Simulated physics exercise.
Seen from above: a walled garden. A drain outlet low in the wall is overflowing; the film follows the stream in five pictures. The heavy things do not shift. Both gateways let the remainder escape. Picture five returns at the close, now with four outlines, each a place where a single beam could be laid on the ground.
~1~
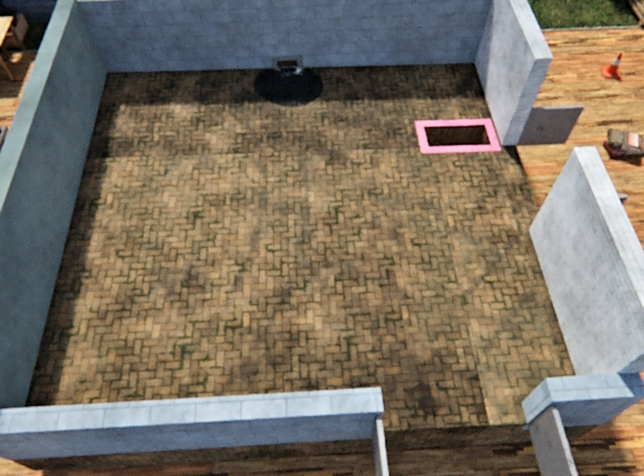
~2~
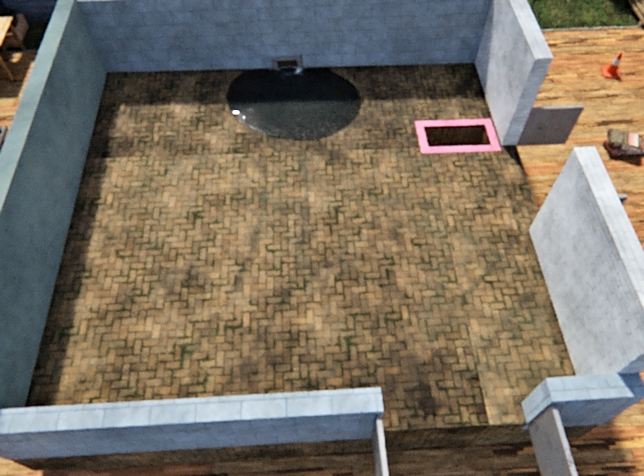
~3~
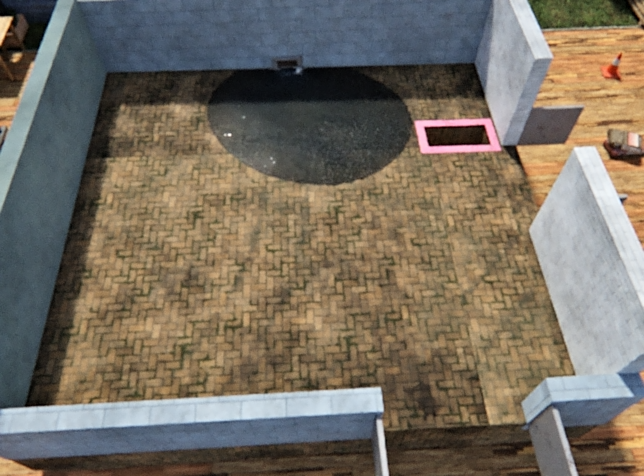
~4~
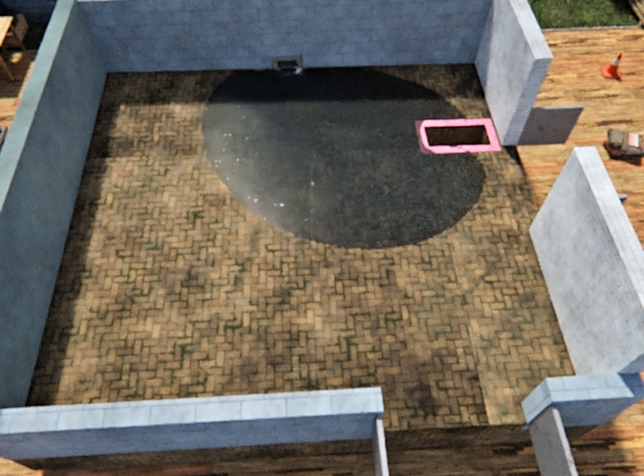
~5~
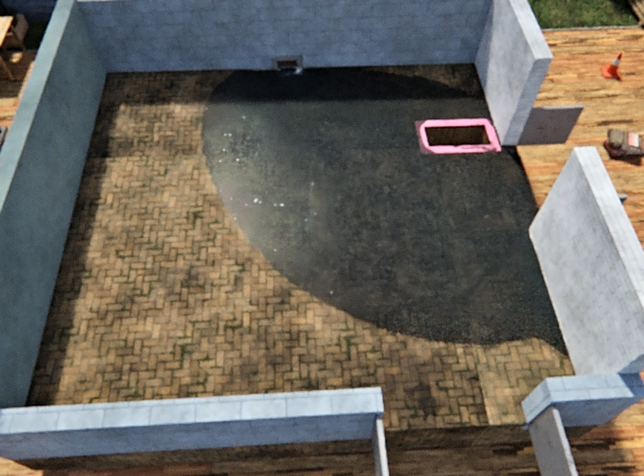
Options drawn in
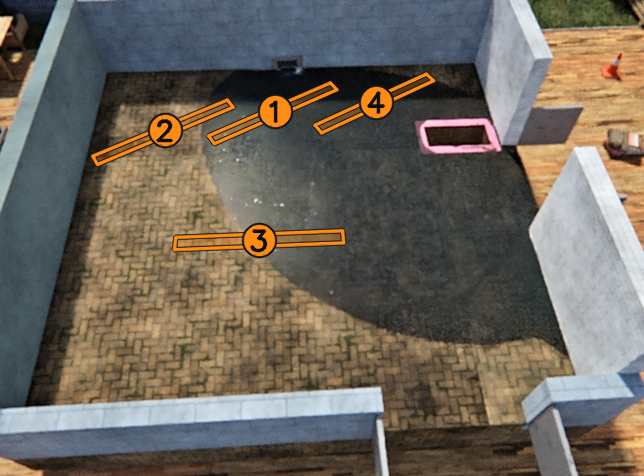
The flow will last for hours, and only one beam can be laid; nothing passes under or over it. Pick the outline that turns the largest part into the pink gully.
Spot 1.
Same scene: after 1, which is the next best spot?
Here it is spot 4.
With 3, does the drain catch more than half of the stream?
No.
In orange, 1 from (211, 139) to (333, 86); 2 from (95, 160) to (230, 103); 3 from (175, 243) to (343, 236); 4 from (318, 129) to (429, 77).
With 1, about 46 % of the stream goes into the pink gully, about 51 % out by the gates.
With 2, about 21 % of the stream goes into the pink gully, about 79 % out by the gates.
With 3, about 21 % of the stream goes into the pink gully, about 79 % out by the gates.
With 4, about 28 % of the stream goes into the pink gully, about 72 % out by the gates.
